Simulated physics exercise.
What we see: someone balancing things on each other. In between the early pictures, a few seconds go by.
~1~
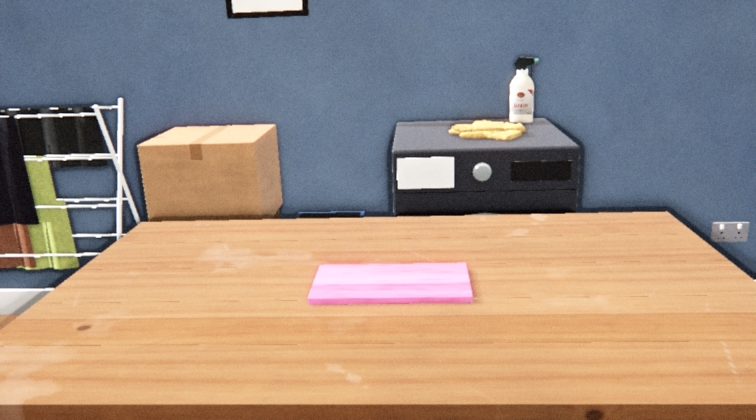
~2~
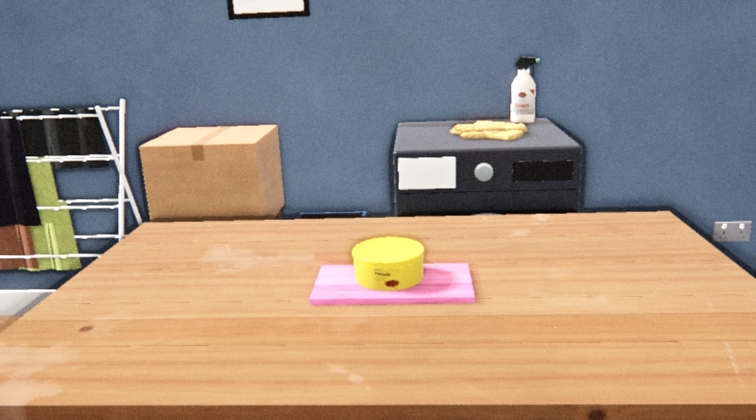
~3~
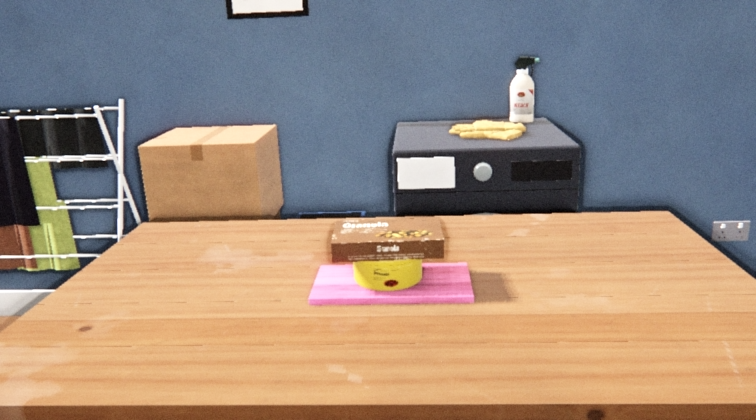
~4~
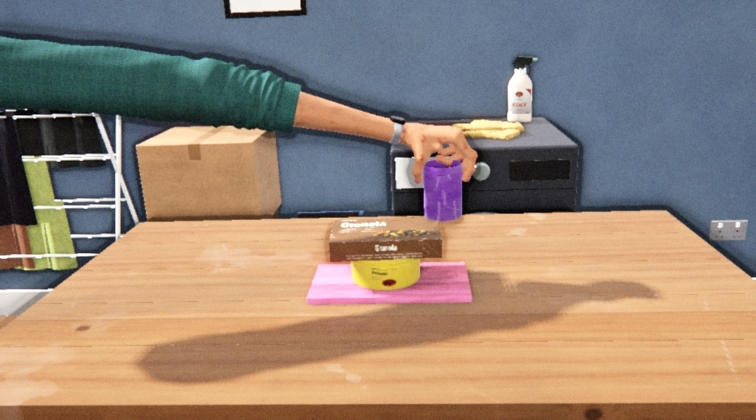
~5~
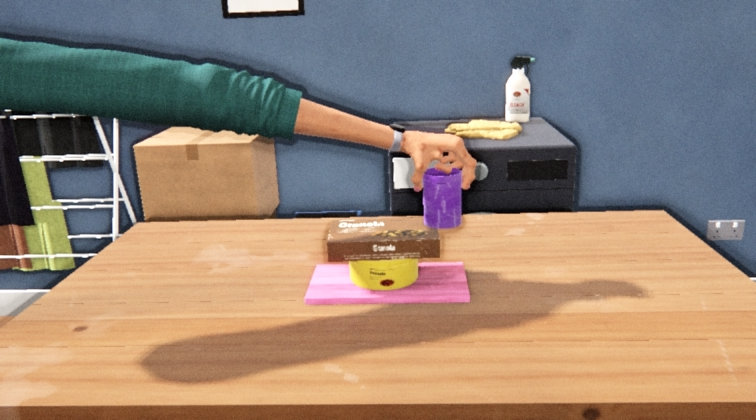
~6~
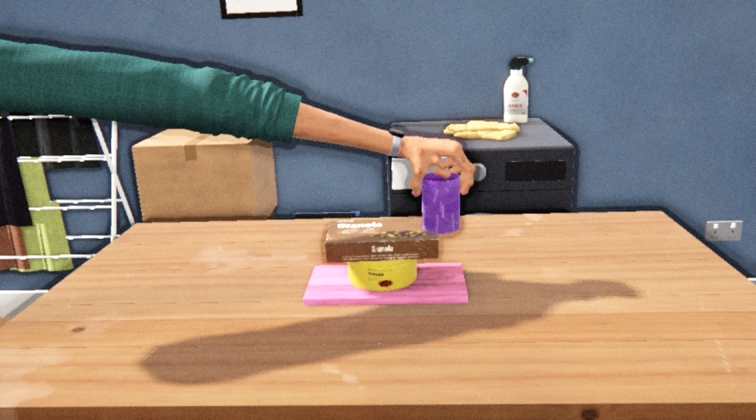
On a wooden table, a yellow tub appeared on a pink board, then a brown packet on top of the tub, and a green-sleeved arm held a purple cup above, lowering it slightly.
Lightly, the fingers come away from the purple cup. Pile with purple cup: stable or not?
Safe to say it doesn't work.
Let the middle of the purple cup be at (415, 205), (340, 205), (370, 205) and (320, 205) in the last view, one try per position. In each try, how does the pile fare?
Attempt one, the pile survives; attempt two, it survives; attempt three, it survives; attempt four, it falls over.
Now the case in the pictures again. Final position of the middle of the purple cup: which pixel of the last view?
The object winds up at approximately (517, 256).
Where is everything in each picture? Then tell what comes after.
In the first picture, the last thing is not in view yet.
In the second picture, the last thing is not in view yet.
In the third picture, the last thing is not in view yet; pink board (392, 283).
In the fourth picture, still above its spot; purple cup (443, 190); yellow tub (386, 262).
In the fifth picture, still above its spot; purple cup (443, 198); brown packet (384, 238).
In the sixth picture, in place under the hand; purple cup (441, 202); pink board (387, 283).
Then, 0.40 s on from there, purple cup now fallen.
Then, 0.70 s on from there, things are still on the move.
In the end, fallen, purple cup; the other 3 unmoved. At the end, from the last picture's camera, purple cup near (517, 256). The pile comes apart.
